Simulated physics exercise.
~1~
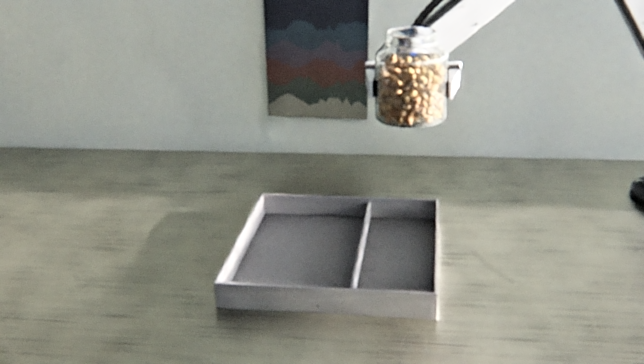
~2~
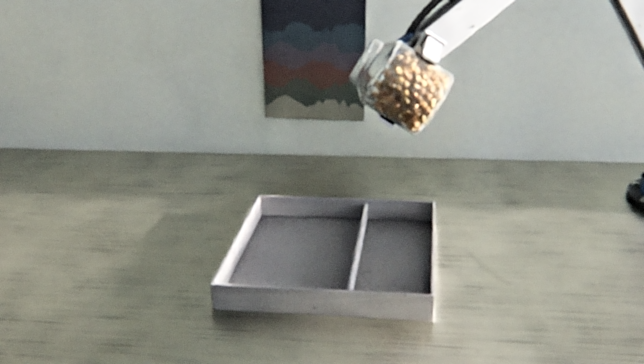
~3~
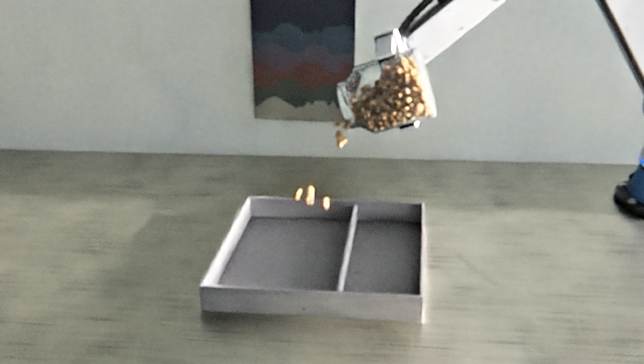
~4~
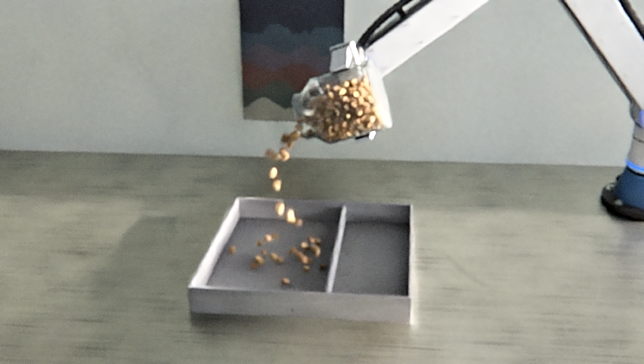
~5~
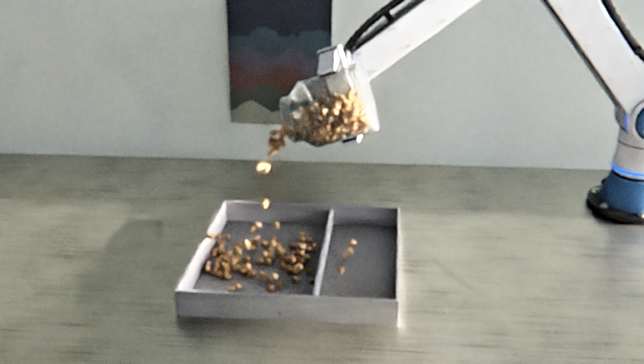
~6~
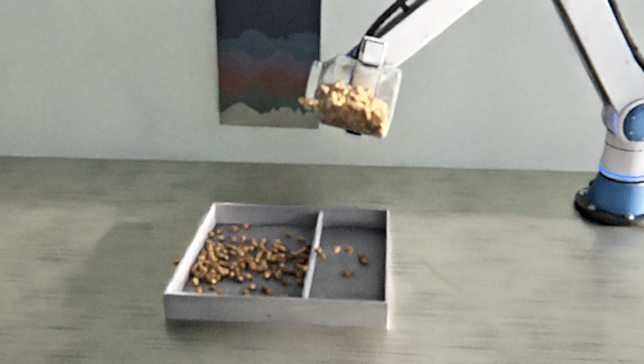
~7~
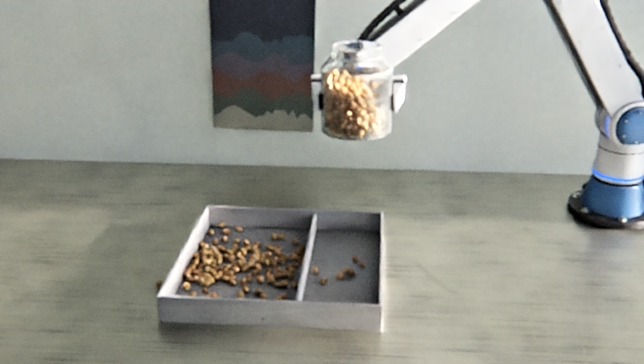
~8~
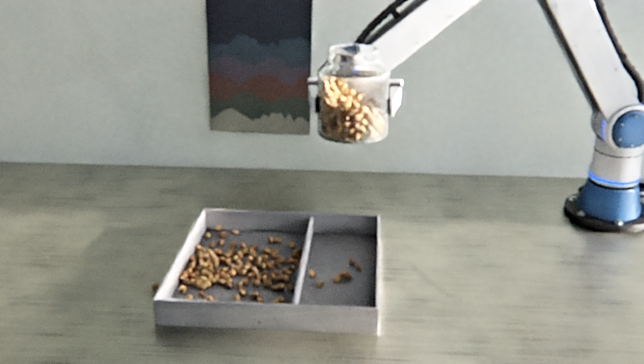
Robot arm tipping a glass jar and spilling some dried beans into a divided grey tray, then righting it still partly full.
